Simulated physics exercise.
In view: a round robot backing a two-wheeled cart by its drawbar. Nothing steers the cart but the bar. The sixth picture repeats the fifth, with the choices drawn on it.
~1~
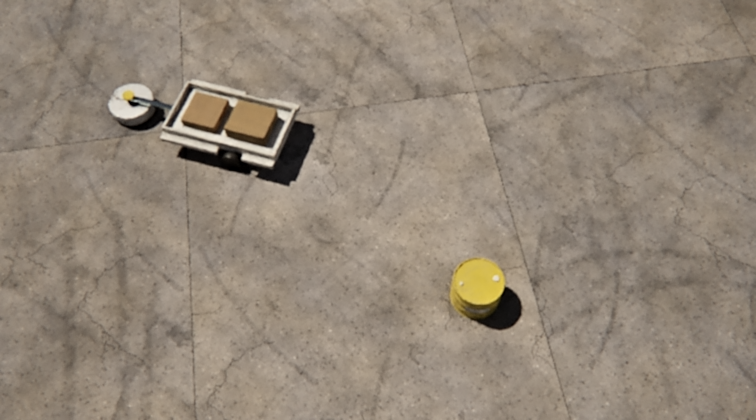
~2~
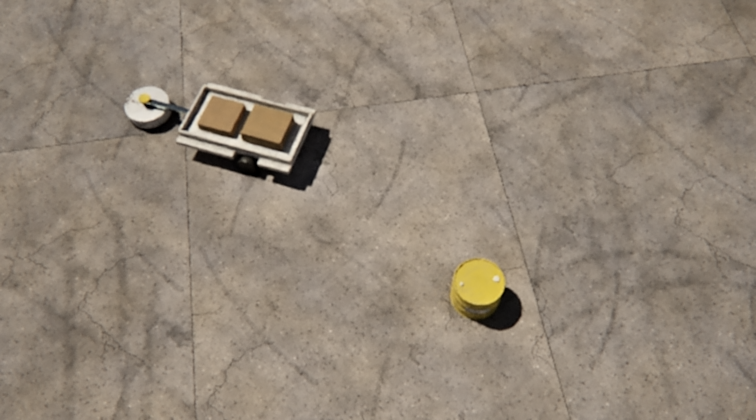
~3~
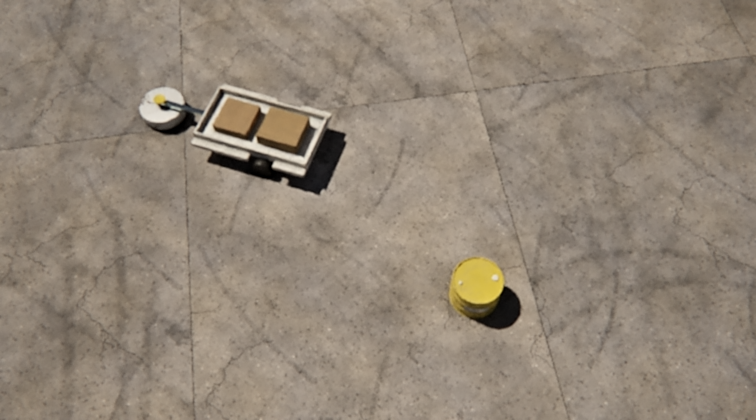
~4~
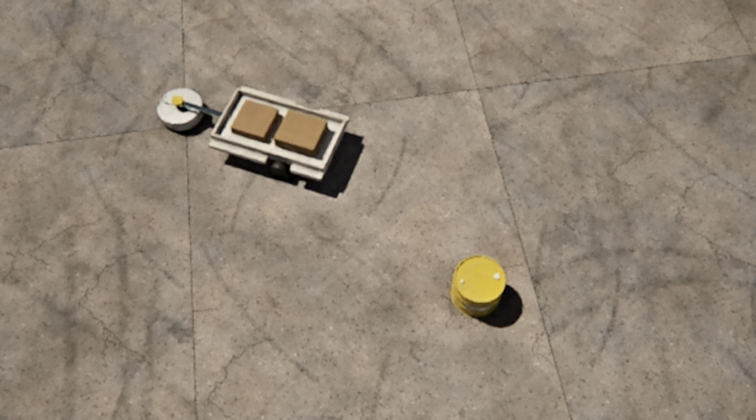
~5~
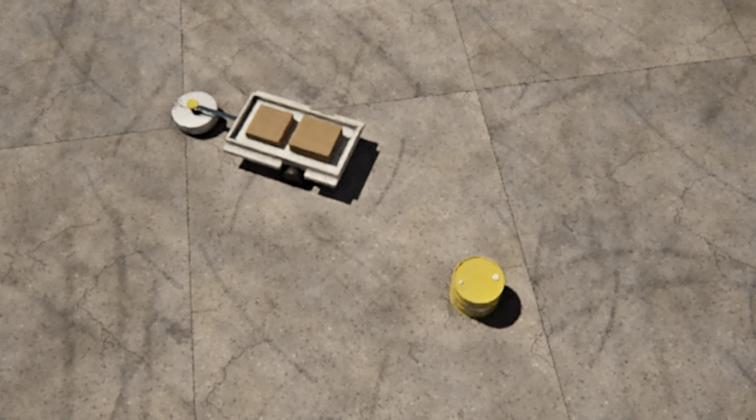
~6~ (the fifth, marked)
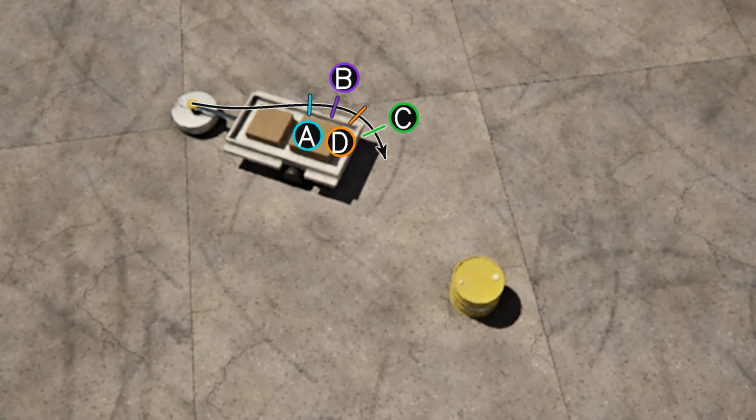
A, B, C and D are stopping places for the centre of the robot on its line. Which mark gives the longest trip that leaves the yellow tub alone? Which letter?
At D, and not beyond.
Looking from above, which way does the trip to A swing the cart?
Clockwise.
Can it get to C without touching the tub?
No.
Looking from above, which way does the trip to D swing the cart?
Clockwise.
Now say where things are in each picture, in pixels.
In the first frame, white cart (231, 121); yellow tub (475, 296); robot (132, 103).
In the second frame, robot (147, 106); white cart (247, 126); yellow tub (475, 297).
In the third frame, robot (162, 106); white cart (262, 128); yellow tub (474, 296).
In the fourth frame, robot (180, 108); white cart (280, 131); yellow tub (476, 294).
In the fifth frame, robot (195, 111); white cart (294, 136); yellow tub (475, 295).
On the copy, A at (310, 105); B at (335, 107); C at (374, 131); D at (358, 115); the route from (192, 103) via (310, 105) to (385, 158).
On D. First, robot (252, 116), cart (347, 154).
Then, robot (311, 112), cart (386, 174).
Finally, robot (358, 123), cart (413, 201); nothing has been touched.
By contrast, A is safe but short; B is safe but short; C is too far, the tub has been hit.
